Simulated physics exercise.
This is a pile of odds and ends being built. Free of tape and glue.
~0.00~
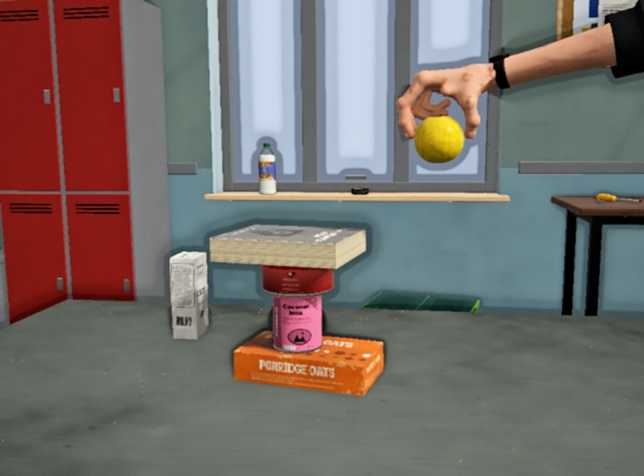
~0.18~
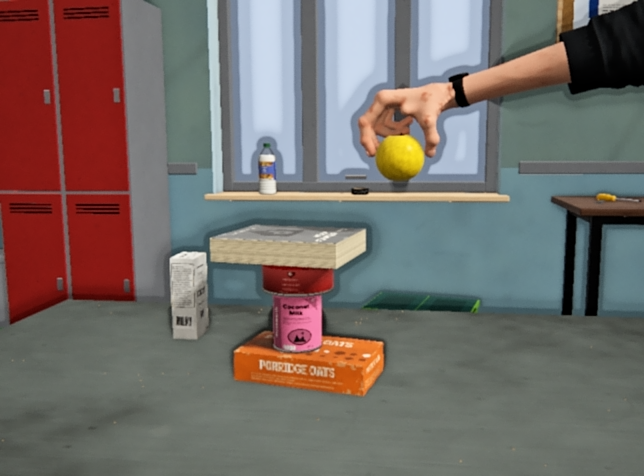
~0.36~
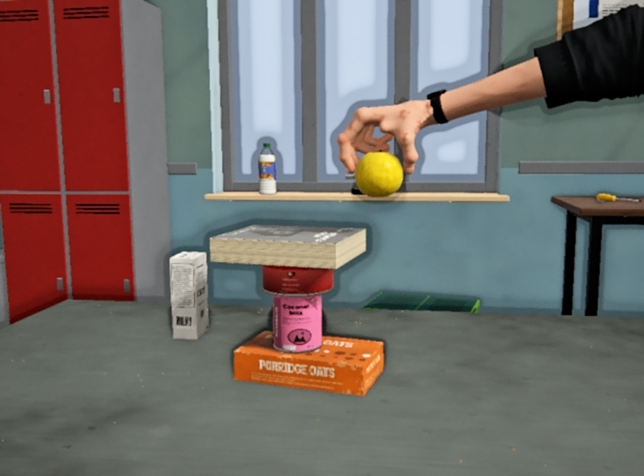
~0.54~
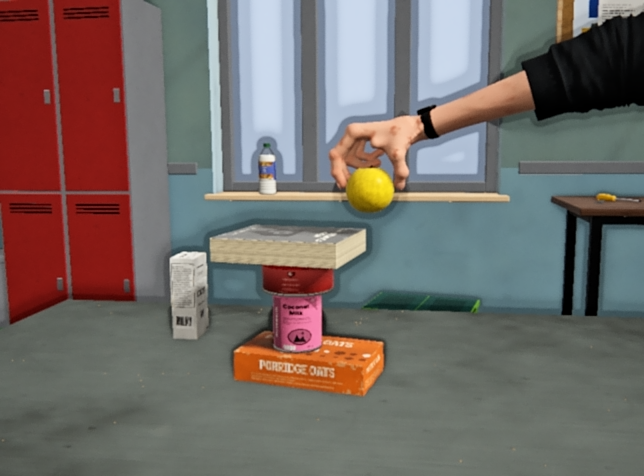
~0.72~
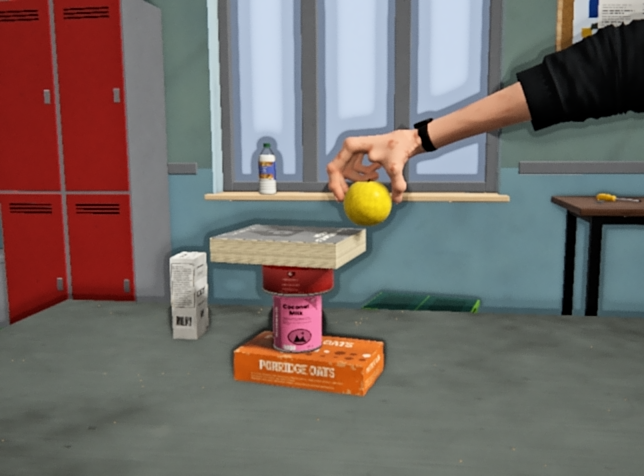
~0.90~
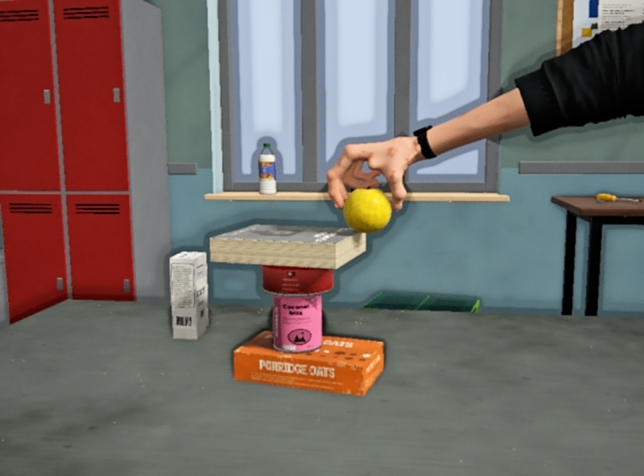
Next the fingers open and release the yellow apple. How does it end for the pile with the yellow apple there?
In the end the pile has fallen.
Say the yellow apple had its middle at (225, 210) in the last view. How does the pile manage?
After that, the pile falls over.
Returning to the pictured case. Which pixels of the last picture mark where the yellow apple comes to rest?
Somewhere around (422, 361) in the last picture.
After 1.20 s, yellow apple now fallen.
After 1.50 s, things are still on the move.
At rest (4.0 s), fallen, yellow apple; the other 5 in place. Seen from the same camera at the end, yellow apple near (422, 361). The pile gives way.
